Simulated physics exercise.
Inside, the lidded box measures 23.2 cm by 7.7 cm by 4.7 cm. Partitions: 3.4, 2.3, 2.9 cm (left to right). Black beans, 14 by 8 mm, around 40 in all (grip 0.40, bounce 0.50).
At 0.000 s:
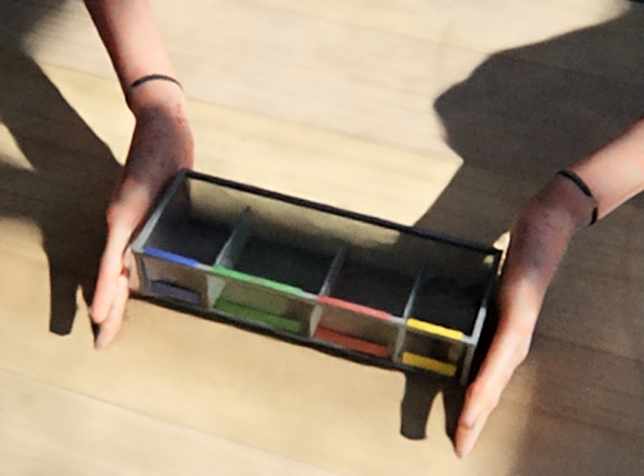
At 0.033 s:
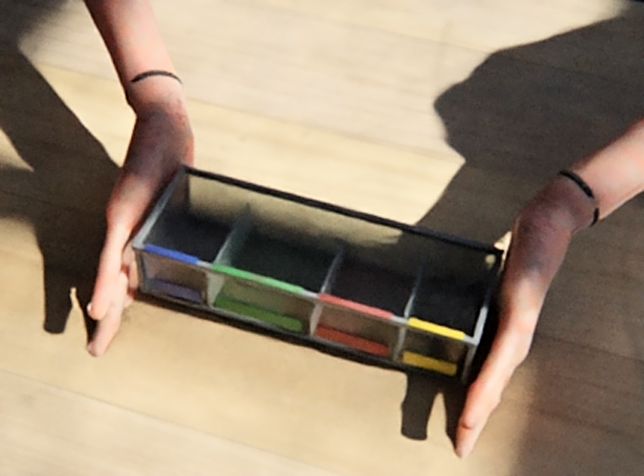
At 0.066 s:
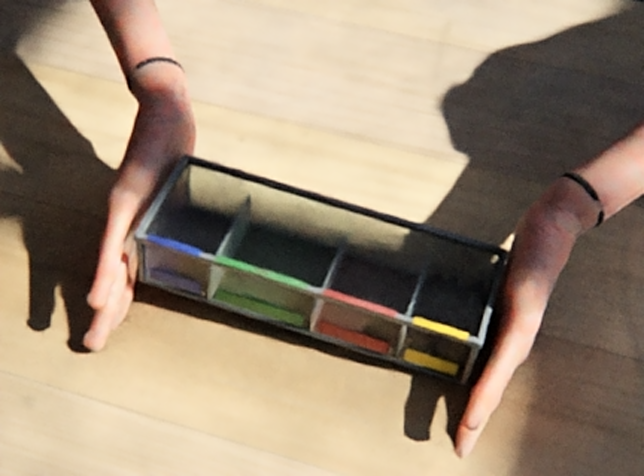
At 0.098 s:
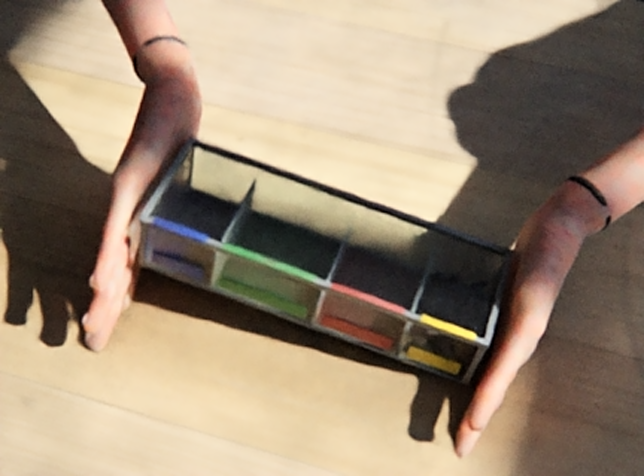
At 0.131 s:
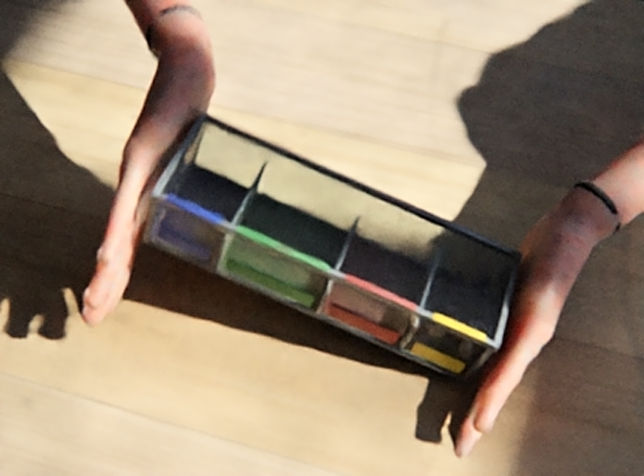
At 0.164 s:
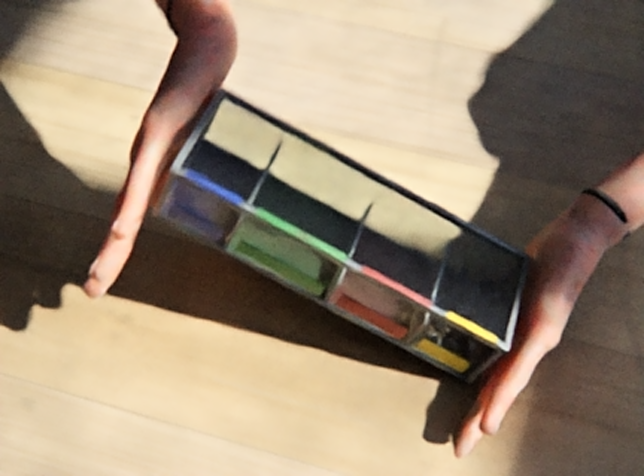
A clear box with four compartments, marked blue, green, red and yellow, was held between two hands above a wooden floor, then the left hand rose and the box tilted down toward the right.
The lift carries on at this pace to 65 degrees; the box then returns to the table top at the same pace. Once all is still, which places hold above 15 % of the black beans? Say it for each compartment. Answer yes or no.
Red compartment: No; blue compartment: No; green compartment: No; yellow compartment: Yes.
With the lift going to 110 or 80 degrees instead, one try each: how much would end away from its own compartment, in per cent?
Some 0 and 0 per cent.
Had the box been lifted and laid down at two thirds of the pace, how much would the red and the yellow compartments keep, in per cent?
Red 0; yellow 100.
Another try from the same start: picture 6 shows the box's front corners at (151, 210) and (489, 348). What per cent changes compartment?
It would be near 0 per cent.
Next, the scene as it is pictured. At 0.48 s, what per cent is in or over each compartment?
Red 0, blue 0, green 0, yellow 100.
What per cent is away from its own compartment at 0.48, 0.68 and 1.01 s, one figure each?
In turn: 0, 0, 0.
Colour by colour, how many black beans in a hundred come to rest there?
Red 0, blue 0, green 0, yellow 100.
Then, at 0.48 s, tilt 63 degrees; yellow 100 %.
Then, at 0.68 s, tilt 25 degrees; yellow 100 %.
Then, at 1.01 s, tilt 0 degrees; yellow 100 %.
At rest (1.4 s), red 0 %, blue 0 %, green 0 %, yellow 100 %.
